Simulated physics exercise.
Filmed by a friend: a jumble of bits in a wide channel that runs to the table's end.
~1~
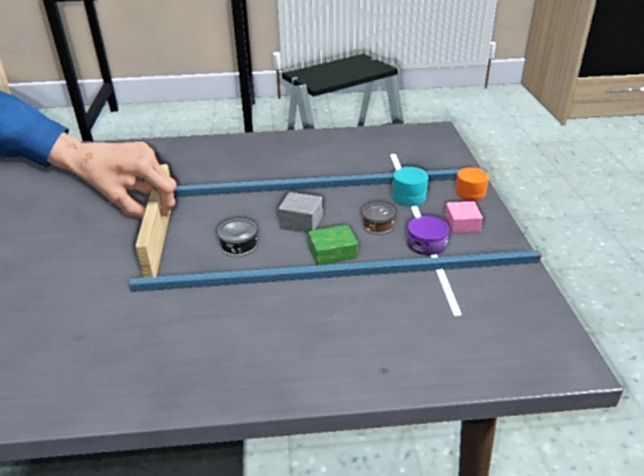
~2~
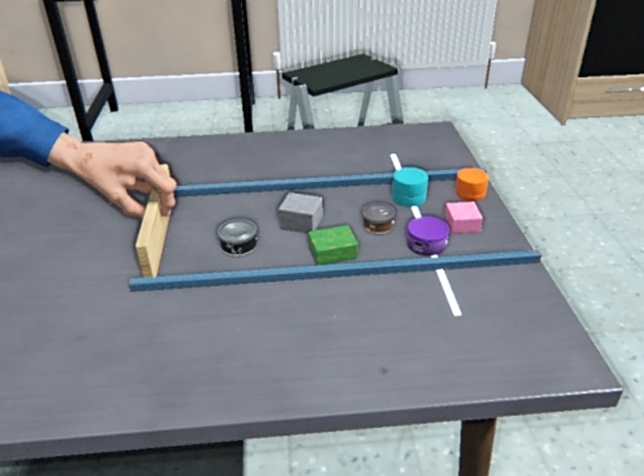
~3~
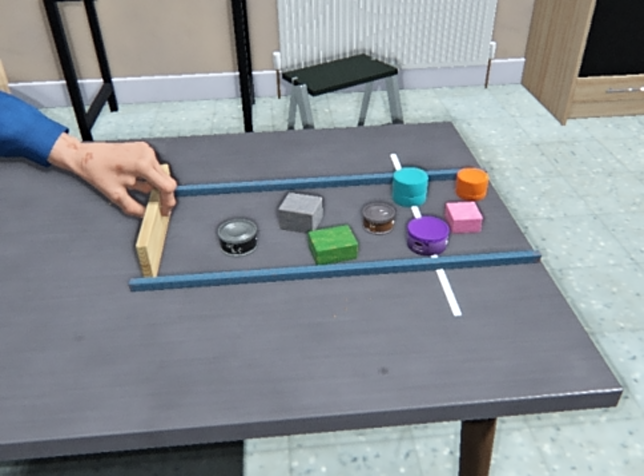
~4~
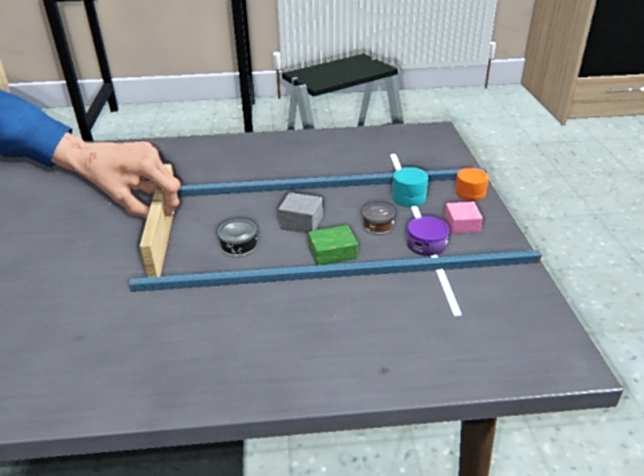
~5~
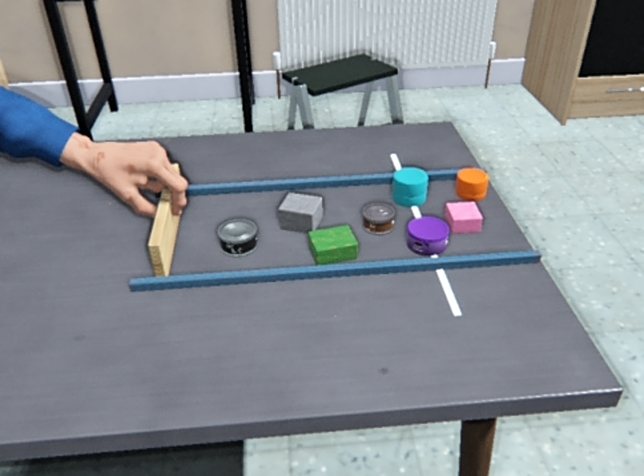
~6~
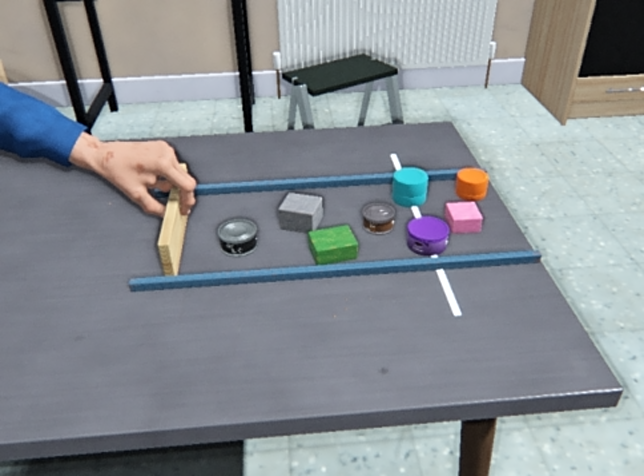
On a dark grey tabletop in a room with a pale speckled floor, seen from above at an angle, two blue rails form a channel crossed by a white strip. Between them sit a black tin, grey and green blocks, a small brown round item, turquoise and orange lids, a purple tub and a pink block. A blue-sleeved hand holds a wooden board still at left, then slides it slightly right, touching nothing else, while the camera stays fixed.
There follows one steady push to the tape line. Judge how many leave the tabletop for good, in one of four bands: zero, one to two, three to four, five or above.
That falls in the band zero.
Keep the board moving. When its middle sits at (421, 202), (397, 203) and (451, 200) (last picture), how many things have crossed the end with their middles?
Result per place: 0; 0; 1.
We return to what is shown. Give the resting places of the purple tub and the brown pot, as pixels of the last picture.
Final centres, first then second: (483, 234), (469, 212).
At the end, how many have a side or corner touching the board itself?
It is in contact with 3.
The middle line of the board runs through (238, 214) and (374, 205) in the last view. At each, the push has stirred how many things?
It comes to 1 for the first spot, 6 for the other.
A little later, none off yet; orange lid at rest near (472, 184); pink block at rest near (463, 218); turquoise lid at rest near (410, 187).
When it is over, the number that fall off is zero.
